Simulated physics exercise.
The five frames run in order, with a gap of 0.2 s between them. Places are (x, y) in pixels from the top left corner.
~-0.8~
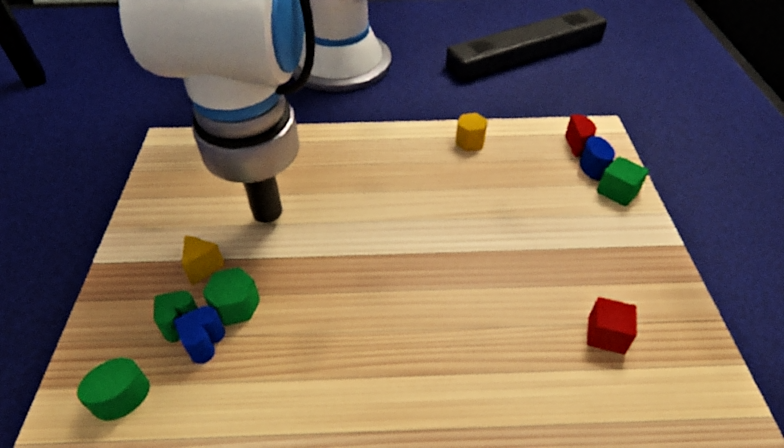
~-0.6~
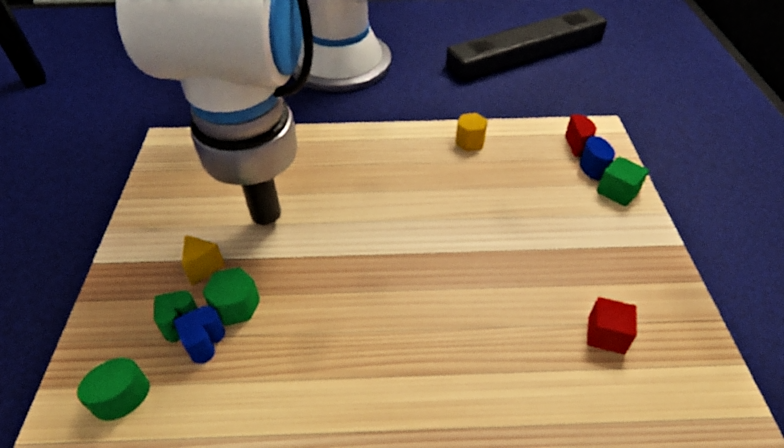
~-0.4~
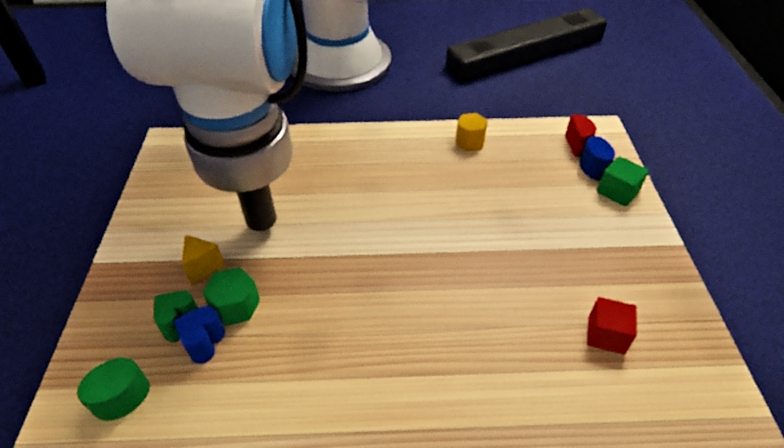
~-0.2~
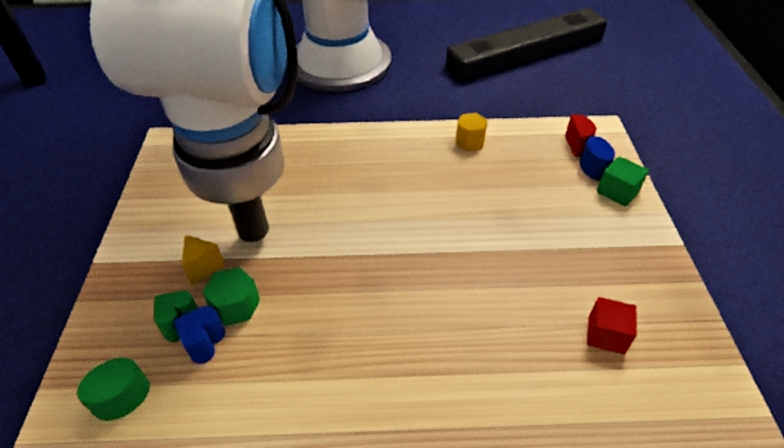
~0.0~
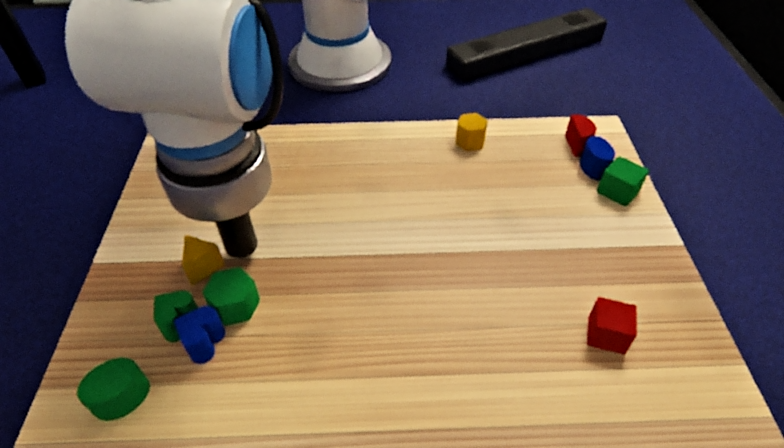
Robot arm moving its black peg slightly down and left toward a yellow triangular block, while the coloured blocks stay still.
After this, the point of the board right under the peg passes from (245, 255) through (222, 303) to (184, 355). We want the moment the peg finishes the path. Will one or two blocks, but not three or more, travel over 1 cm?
No, that is not how it ends up.
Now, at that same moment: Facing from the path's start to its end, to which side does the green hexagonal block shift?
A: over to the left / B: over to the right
My pick is A.
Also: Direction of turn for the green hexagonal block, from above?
Looking down on the board, it turns counter-clockwise.
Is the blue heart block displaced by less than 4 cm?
Answer: No.
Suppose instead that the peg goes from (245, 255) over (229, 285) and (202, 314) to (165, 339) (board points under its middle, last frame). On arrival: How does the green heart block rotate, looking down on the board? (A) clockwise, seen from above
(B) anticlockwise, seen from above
The one that fits is A, clockwise, seen from above.
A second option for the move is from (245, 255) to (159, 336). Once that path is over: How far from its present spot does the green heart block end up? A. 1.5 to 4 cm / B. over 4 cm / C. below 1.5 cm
I'll go with B - over 4 cm.
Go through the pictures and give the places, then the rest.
The first frame shows peg's lower end (268, 213); green heart block (170, 304); blue heart block (195, 324); yellow triangular block (195, 248); green hexagonal block (228, 286).
The second frame shows peg (266, 215); blocks still.
The third frame shows peg (262, 221); blocks still.
The fourth frame shows peg (254, 232); blocks still.
The fifth frame shows peg (242, 247); green heart block (170, 304); blue heart block (195, 324); yellow triangular block (195, 248); green hexagonal block (228, 286).
The first path, step by step. One third of the way, peg (227, 279); blue heart block (191, 330), turned 20° clockwise; yellow triangular block (191, 249); green hexagonal block (228, 298).
Two thirds of the way, peg (207, 314); green heart block (159, 309); blue heart block (187, 344), turned 75° clockwise; yellow triangular block (191, 249); green hexagonal block (232, 322), turned 30° anticlockwise.
At the end, peg (180, 349); green heart block (147, 314), turned 30° clockwise; blue heart block (176, 374), turned 45° clockwise; yellow triangular block (191, 249); green hexagonal block (232, 325), turned 35° anticlockwise.
